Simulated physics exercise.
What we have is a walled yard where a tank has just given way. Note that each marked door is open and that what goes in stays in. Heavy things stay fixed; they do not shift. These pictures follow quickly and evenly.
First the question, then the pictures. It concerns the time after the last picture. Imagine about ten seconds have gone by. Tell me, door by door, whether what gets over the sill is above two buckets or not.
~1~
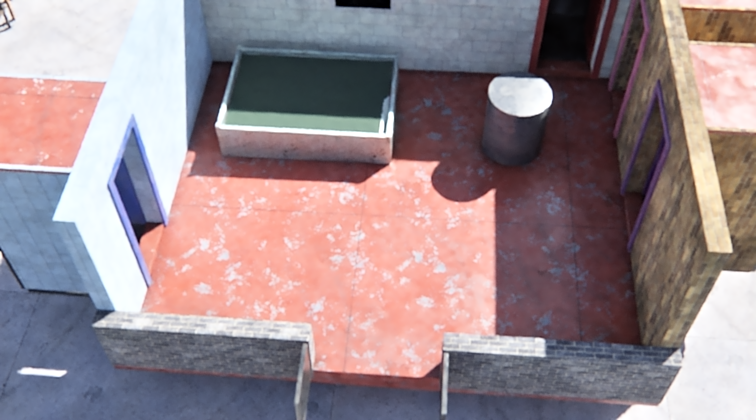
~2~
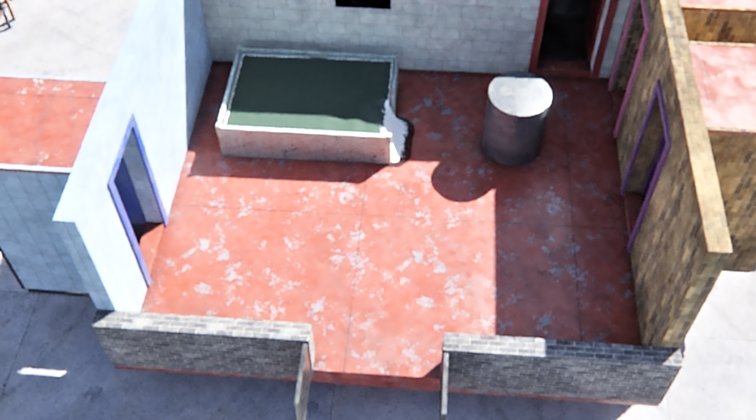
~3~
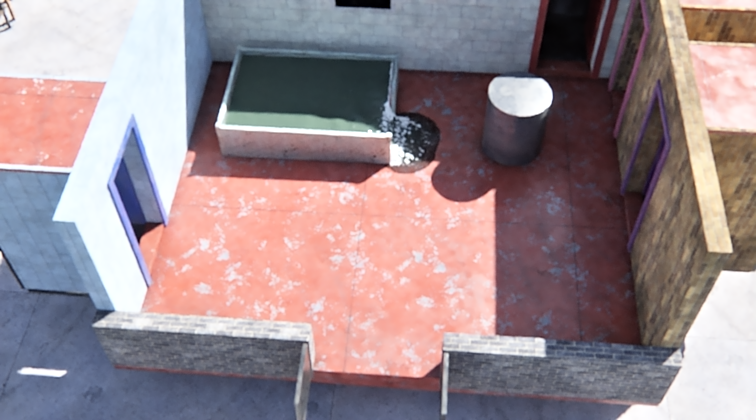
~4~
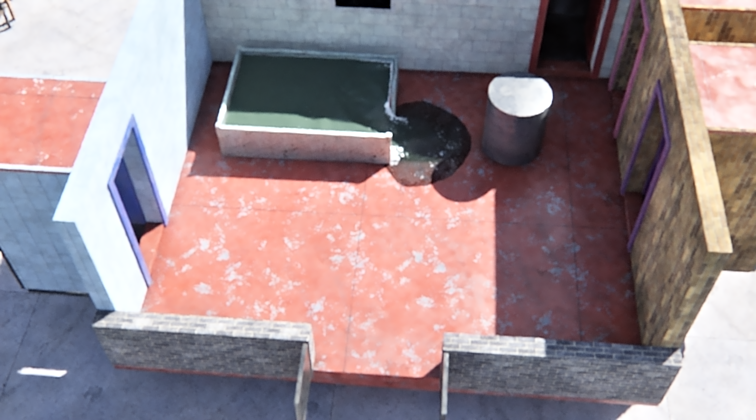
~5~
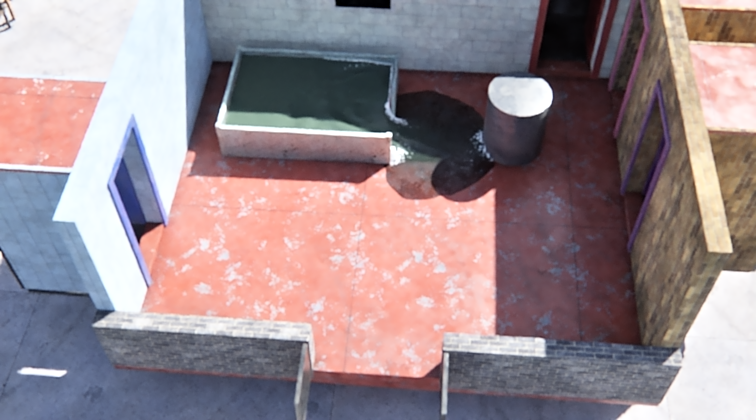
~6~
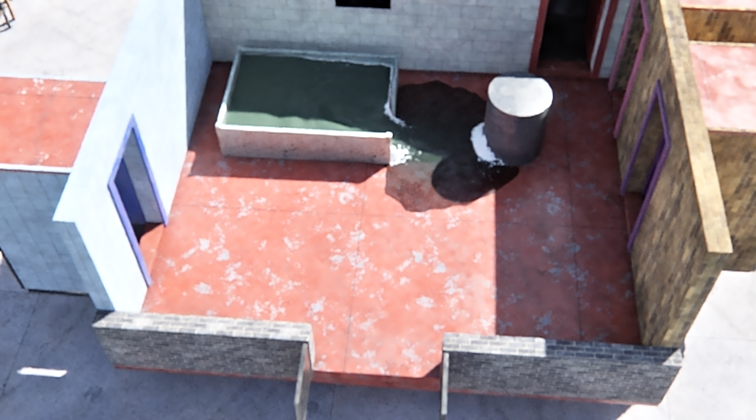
Outcome: The purple door gets two buckets or less inside. The pink door gets more than two buckets inside. The red door gets two buckets or less inside. The blue door gets two buckets or less inside.
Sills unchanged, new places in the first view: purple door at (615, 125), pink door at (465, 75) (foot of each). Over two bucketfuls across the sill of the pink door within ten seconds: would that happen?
As far as I can tell, the pink door comes in higher.
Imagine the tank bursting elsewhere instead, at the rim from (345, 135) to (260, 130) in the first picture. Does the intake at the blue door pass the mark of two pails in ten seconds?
Blue door: Tops the limit.
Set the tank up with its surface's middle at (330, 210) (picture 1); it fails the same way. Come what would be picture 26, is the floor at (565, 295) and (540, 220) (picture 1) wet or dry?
Hit, hit.
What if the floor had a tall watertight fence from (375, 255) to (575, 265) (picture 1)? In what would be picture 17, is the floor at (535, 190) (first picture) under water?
I'd say it ends up swamped.
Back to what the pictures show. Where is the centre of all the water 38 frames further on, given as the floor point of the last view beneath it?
That comes out near (425, 175).
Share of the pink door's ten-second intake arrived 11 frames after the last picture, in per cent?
The figure is near 0 per cent.
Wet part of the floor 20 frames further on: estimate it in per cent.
It comes out near 45 percent.
A moment on, water covers 20 % of the floor; the purple door not reached, the pink door not reached, the red door not reached, the blue door not reached.
Next, water covers 35 % of the floor; the purple door wet at the sill, nothing in, the pink door not reached, the red door wet at the sill, nothing in, the blue door not reached.
Then, water covers 45 % of the floor; the purple door under two buckets in, the pink door over two buckets in, the red door wet at the sill, nothing in, the blue door not reached.
Later, water covers 70 % of the floor; the purple door under two buckets in, the pink door over two buckets in, the red door wet at the sill, nothing in, the blue door not reached.
In the end, water covers 90 % of the floor; the purple door under two buckets in, the pink door far over two buckets in, the red door wet at the sill, nothing in, the blue door wet at the sill, nothing in.
